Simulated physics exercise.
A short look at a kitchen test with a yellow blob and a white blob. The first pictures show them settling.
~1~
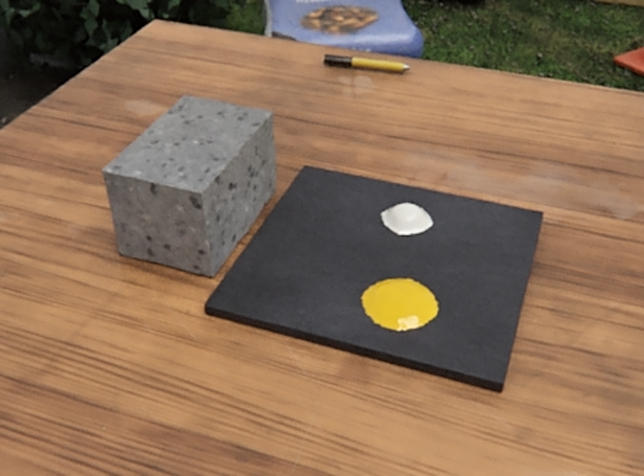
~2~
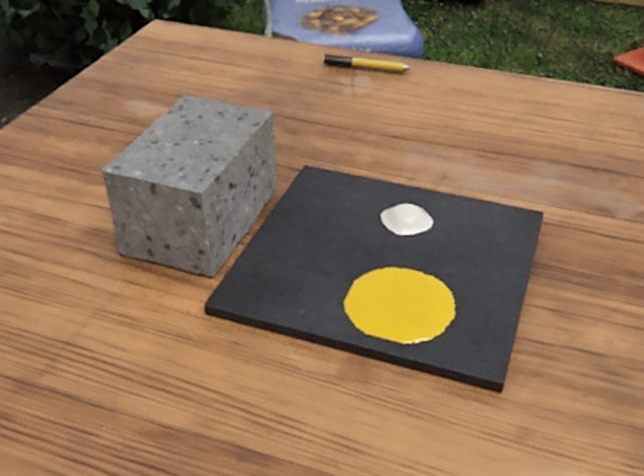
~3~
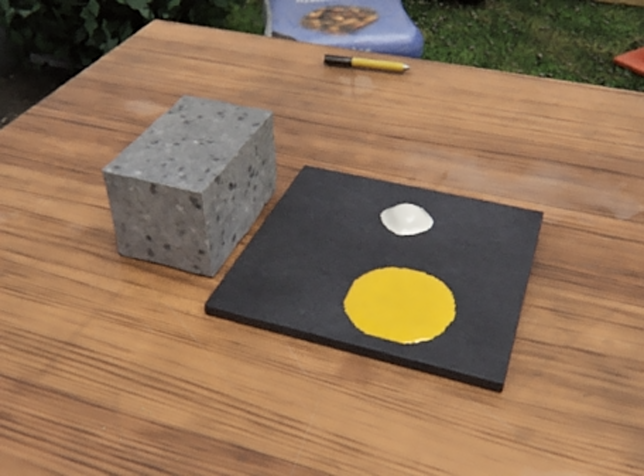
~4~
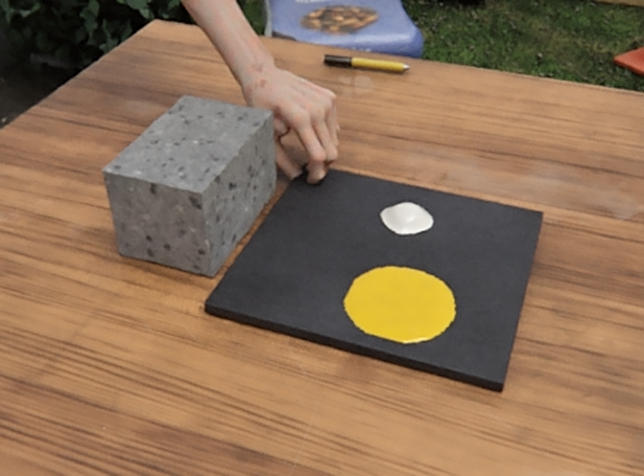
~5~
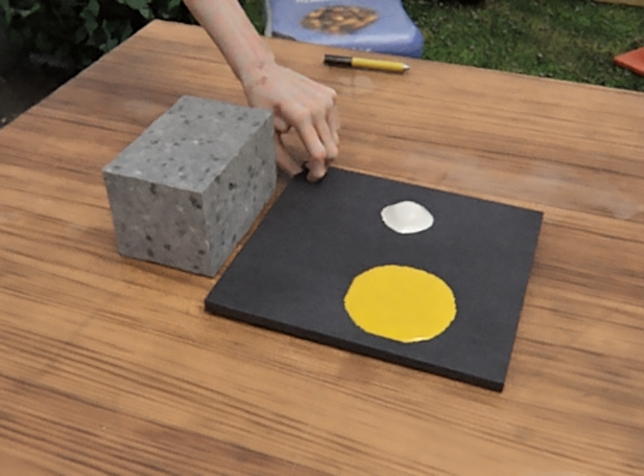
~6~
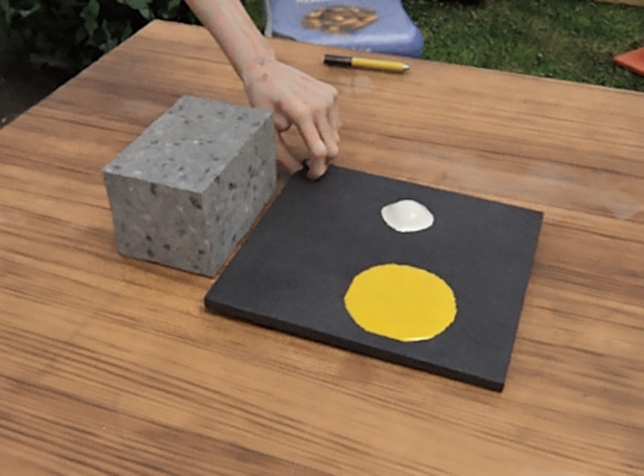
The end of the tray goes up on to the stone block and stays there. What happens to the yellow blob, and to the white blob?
The yellow blob drips off the end and the white blob keeps clear of the edge.
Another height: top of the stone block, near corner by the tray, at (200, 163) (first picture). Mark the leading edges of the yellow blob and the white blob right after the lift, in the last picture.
At (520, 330), and at (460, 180).
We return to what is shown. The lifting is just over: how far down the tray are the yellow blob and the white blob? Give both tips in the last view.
In turn (523, 332) and (450, 190).
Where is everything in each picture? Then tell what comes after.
The tray lies flat; yellow blob (401, 300) a low mound; white blob (407, 214) a mound; stone block (158, 226), in the first picture.
They settle; yellow blob (400, 302) spread thin; white blob (407, 214) a mound, in the second picture.
At rest; yellow blob (400, 302) spread thin; white blob (407, 214) a mound, in the third picture.
A hand takes the end; yellow blob (401, 301) spread thin; white blob (408, 213) a mound, in the fourth picture.
The end is rising; yellow blob (401, 300) spread thin; white blob (408, 212) a mound, in the fifth picture.
The tray slopes by about 2°; yellow blob (401, 299) spread thin; white blob (408, 210) a mound; stone block (158, 226), in the sixth picture.
Soon after, slope about 25°; the yellow blob has crept down a long way; the white blob has not moved.
Later, the yellow blob is dripping off the low end; the white blob has not moved.
In the end, slope about 25°; the yellow blob is dripping off the low end; the white blob has not moved.
